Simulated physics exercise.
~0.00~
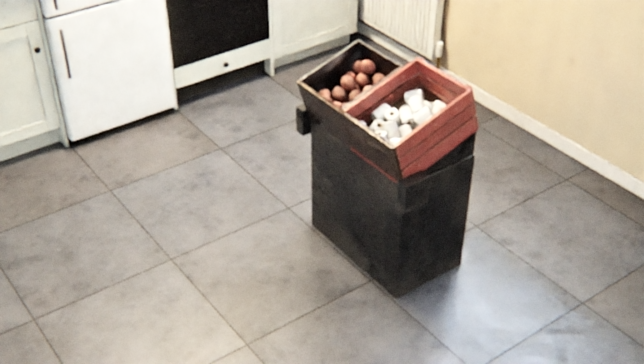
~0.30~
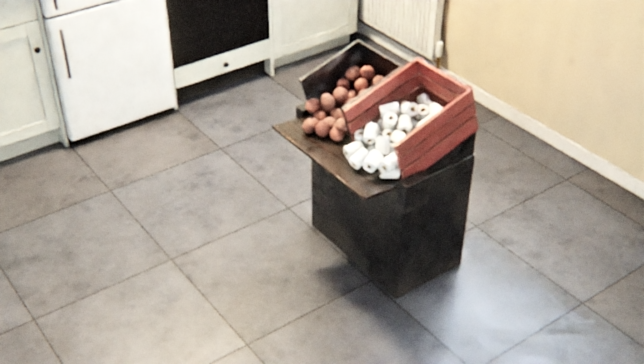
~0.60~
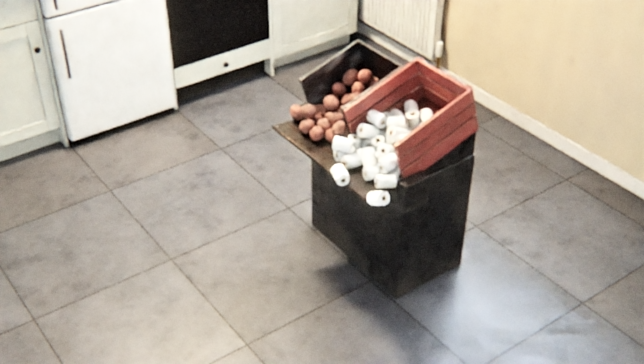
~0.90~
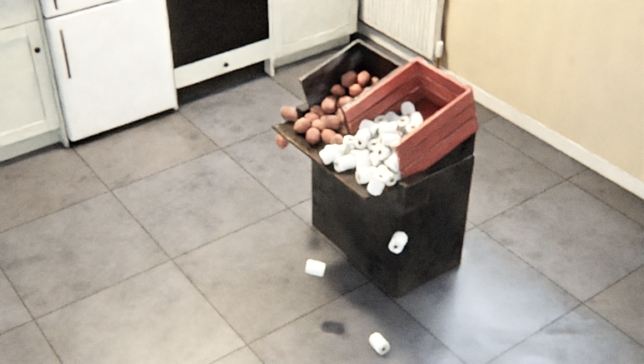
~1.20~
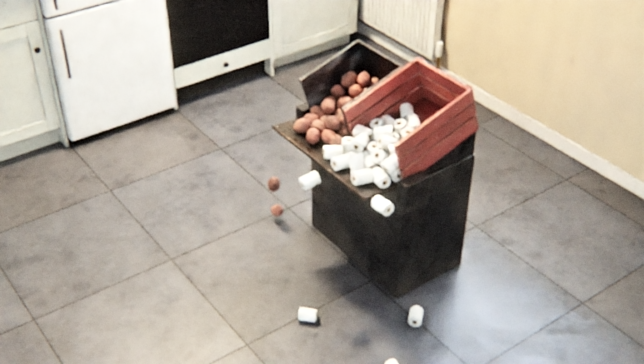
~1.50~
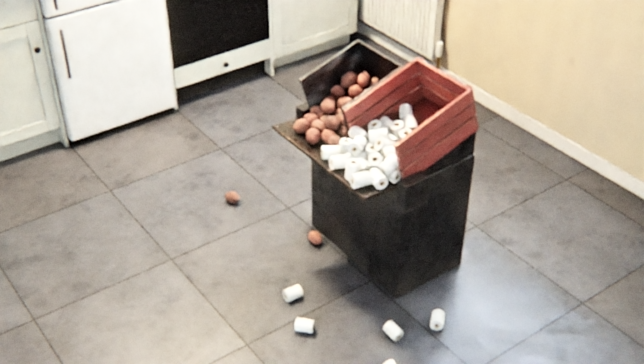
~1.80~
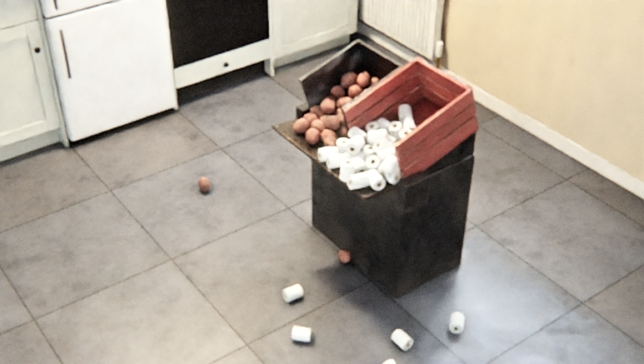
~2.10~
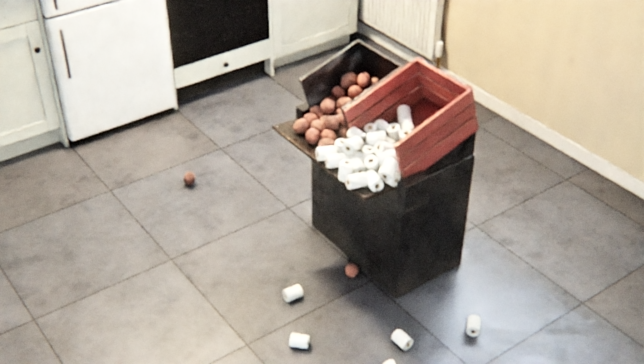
On a grey-tiled kitchen floor, a bin flap drops, spilling white rolls and two red potatoes while most stay heaped above.
